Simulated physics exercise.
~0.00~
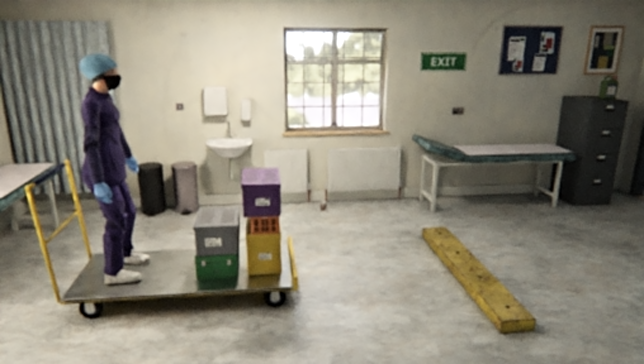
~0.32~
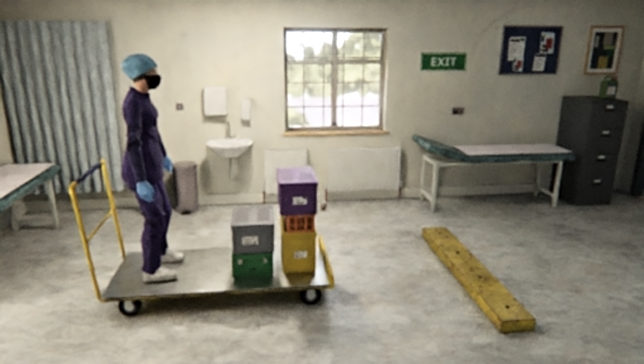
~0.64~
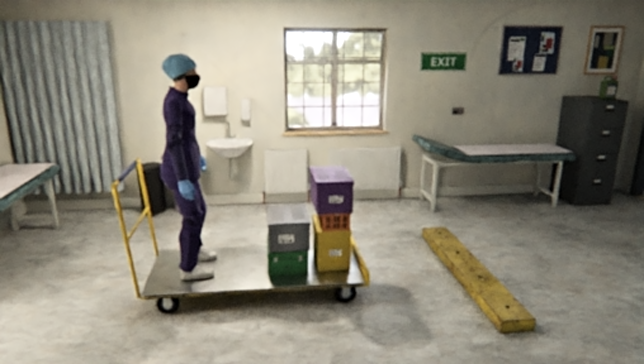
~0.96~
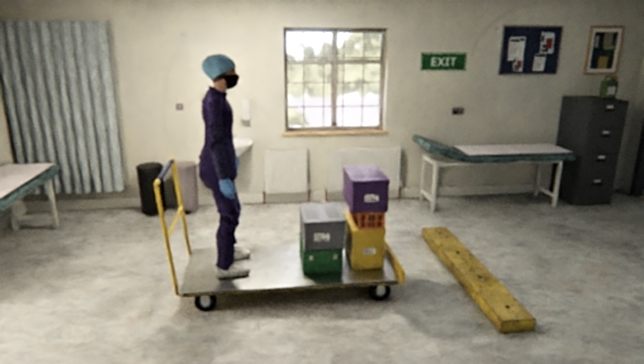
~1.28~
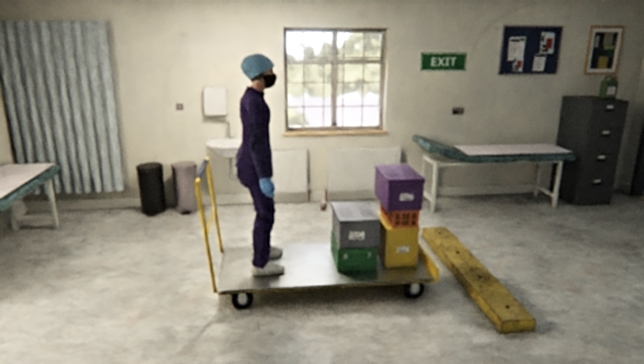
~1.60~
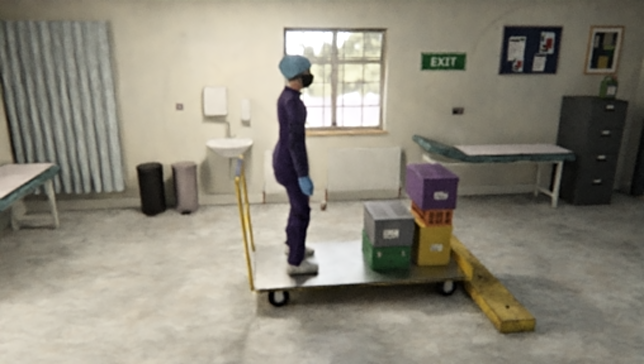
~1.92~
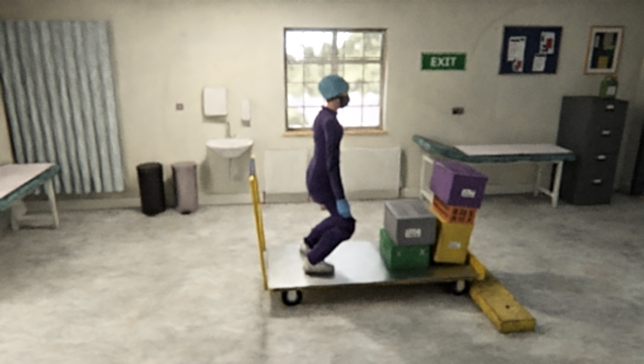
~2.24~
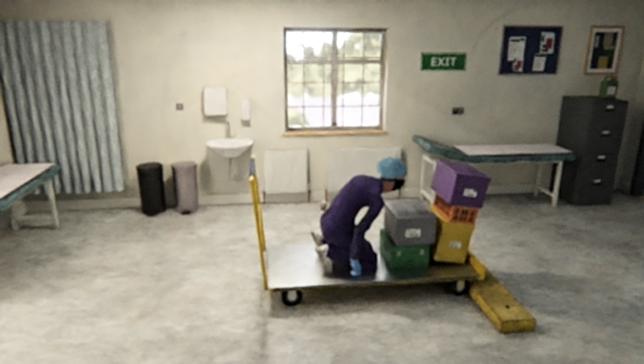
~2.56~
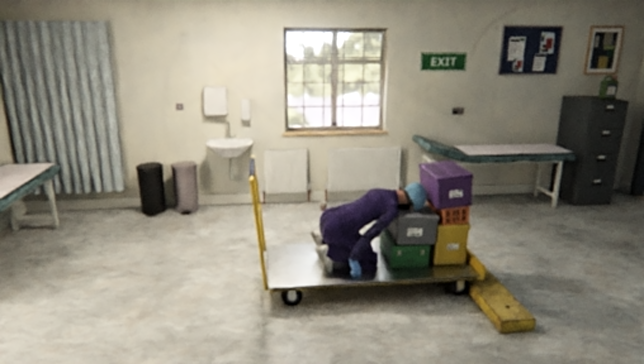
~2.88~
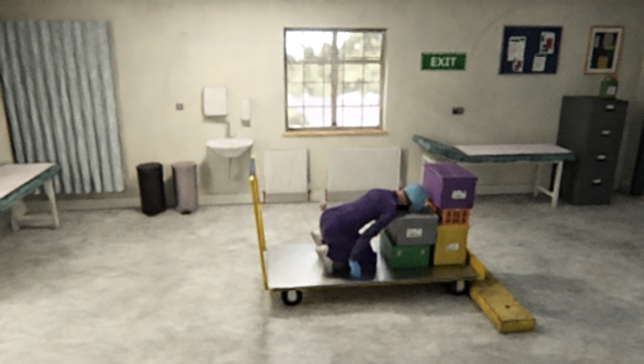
A masked figure in dark purple scrubs, blue cap and gloves stands on a flat trolley rolling rightward through a pale clinical room, seen side-on from a fixed view. Ahead of the figure, a grey box sits on a green one, beside a purple box above orange and yellow ones; a yellow kerb lies on the floor at right. The trolley reaches the kerb and stops, and the right stack tilts as the figure's knees buckle. The figure drops to its knees, then slumps forward over the grey box, head against the stack. The boxes settle upright, all still aboard.
